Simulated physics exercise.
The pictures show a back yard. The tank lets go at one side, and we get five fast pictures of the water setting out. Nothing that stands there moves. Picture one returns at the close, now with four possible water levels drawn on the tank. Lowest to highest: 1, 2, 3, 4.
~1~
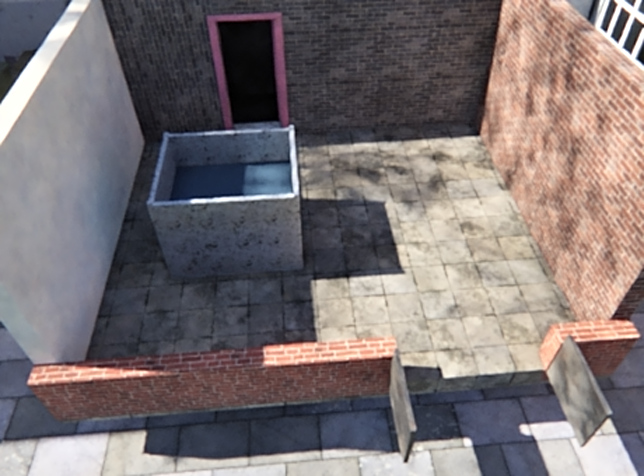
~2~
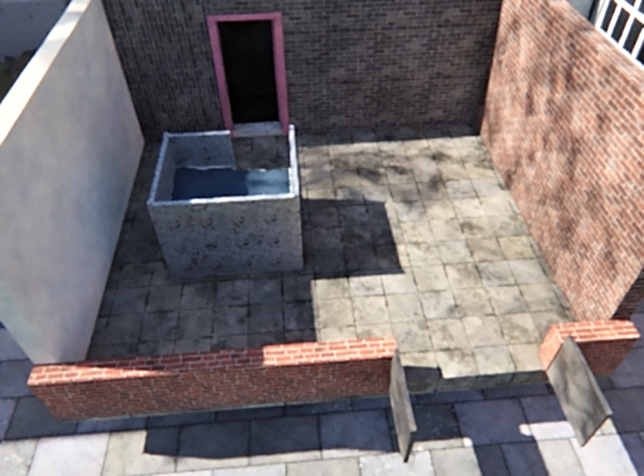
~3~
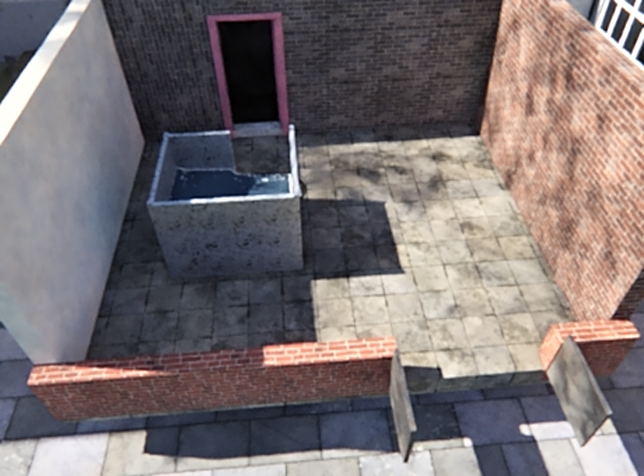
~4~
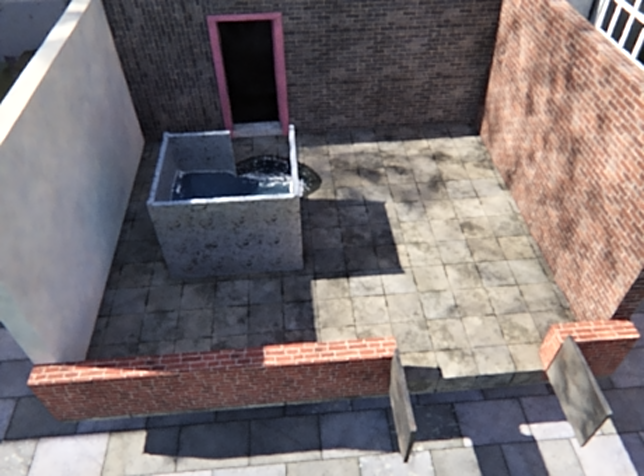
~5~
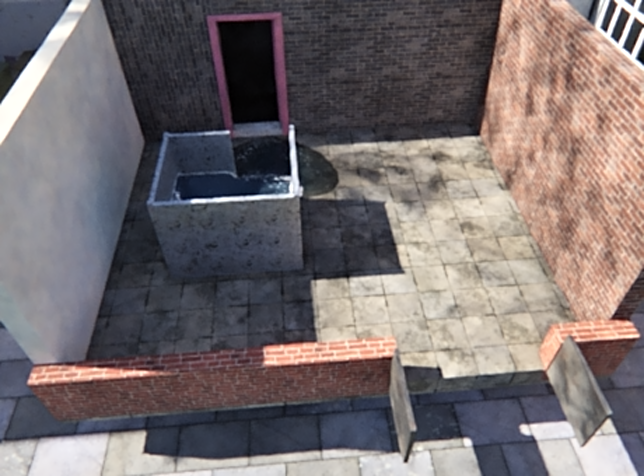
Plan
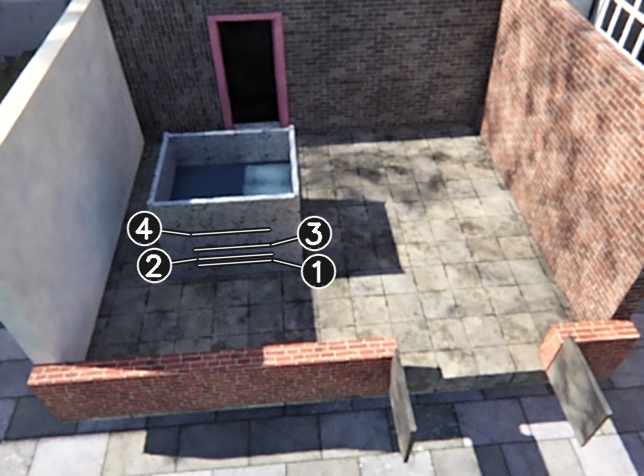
Water drains through a gap in the grey tank's back and spreads right across the paving.
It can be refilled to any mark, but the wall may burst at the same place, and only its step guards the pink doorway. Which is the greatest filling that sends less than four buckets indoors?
Choose 2.
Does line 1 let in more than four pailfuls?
No, not at all.
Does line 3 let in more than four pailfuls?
Yes, that goes wrong.
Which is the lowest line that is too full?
The answer is 3.
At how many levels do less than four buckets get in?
Two of the four.
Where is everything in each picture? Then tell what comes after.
Water in the tank at rest, its middle at (232, 194); foot of the pink doorway at (258, 136); open gate at (475, 328), in the first picture.
Water covers 1 % of the ground, its front hidden from here, in the second picture.
Water covers 3 % of the ground, its front hidden from here, in the third picture.
Water covers 6 % of the ground, its front hidden from here, in the fourth picture.
Front seen at (320, 158), 11 % of the ground wet, in the fifth picture.
On the marked copy, 1 at (236, 262); 2 at (234, 256); 3 at (233, 247); 4 at (230, 232); from the bottom up 1, 2, 3, 4.
For line 1, nothing gets over.
For line 2, a bucket or two gets in.
For line 3, about 10 bucketfuls get in.
For line 4, dozens of bucketfuls pour in.
